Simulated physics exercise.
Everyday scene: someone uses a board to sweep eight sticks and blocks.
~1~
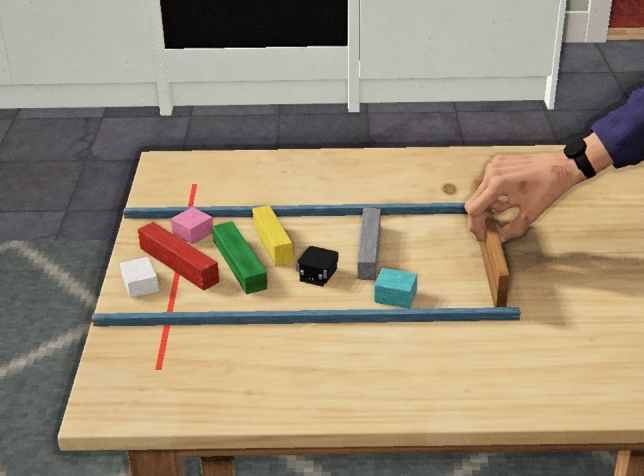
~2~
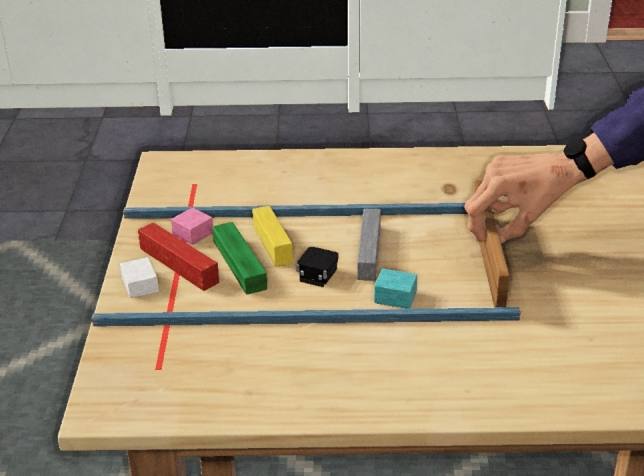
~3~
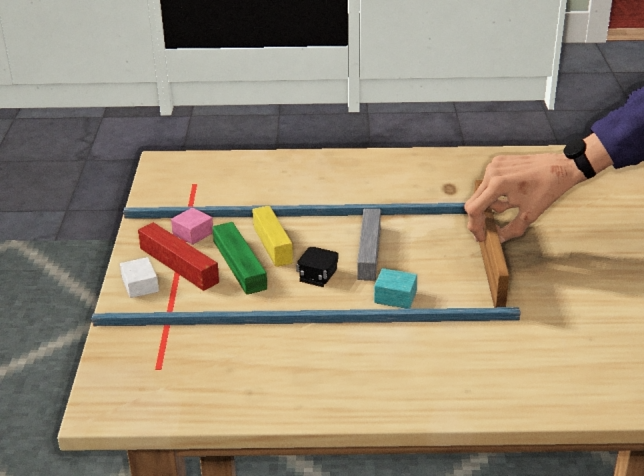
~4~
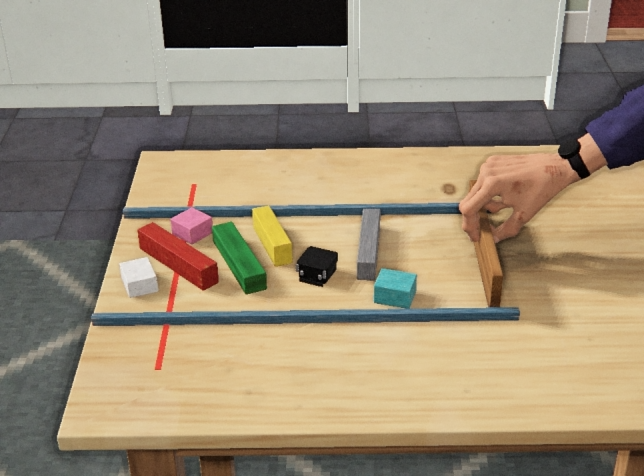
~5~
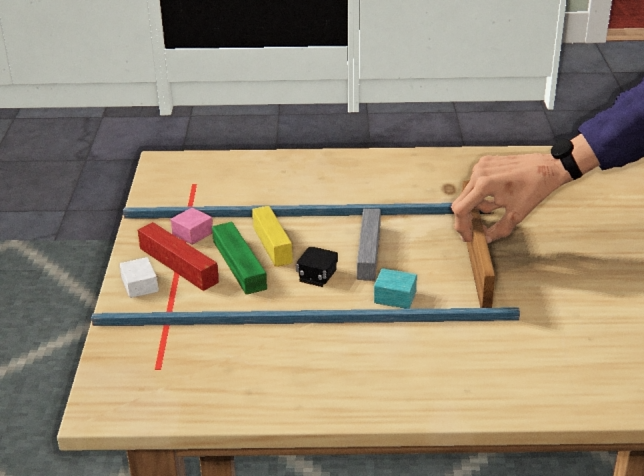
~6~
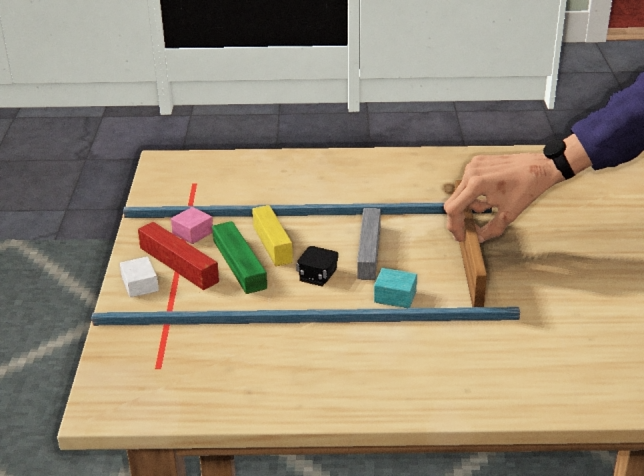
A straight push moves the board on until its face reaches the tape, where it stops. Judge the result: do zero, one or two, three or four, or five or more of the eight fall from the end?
Expect a tiny handful, one or two, to go down.
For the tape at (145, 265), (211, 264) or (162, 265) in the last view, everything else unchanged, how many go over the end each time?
4, 1, 3.
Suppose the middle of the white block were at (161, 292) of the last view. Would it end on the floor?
I reckon from there it stays aboard.
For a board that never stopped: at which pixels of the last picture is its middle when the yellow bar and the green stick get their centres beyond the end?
Middle: Roughly (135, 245); roughly (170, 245).
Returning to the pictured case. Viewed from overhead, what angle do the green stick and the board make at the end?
It measures close to 5 degrees.
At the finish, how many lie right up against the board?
At rest, 2 are in contact.
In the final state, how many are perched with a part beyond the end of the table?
I make it 1.
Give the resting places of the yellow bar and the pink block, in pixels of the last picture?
Around (155, 237), then around (136, 221).
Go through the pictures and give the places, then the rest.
The first frame shows white block (139, 277); red bar (178, 255); pink block (193, 226); board (490, 242); tape (179, 265).
The second frame shows red bar (178, 256); grey bar (369, 244).
The third frame shows pink block (193, 226); black case (318, 267).
The fourth frame shows white block (139, 277); yellow bar (272, 235).
The fifth frame shows red bar (177, 256); turquoise block (396, 288).
The sixth frame shows white block (139, 276); red bar (178, 255); pink block (192, 225); board (469, 242); tape (179, 264).
Soon after, none off yet; white block at rest near (139, 276); red bar at rest near (178, 255); pink block at rest near (192, 225).
Then, none off yet; white block at rest near (139, 276); red bar moved a little near (161, 258); pink block at rest near (192, 225).
At rest, the number that fall off is one or two; fallen, red bar and white block.
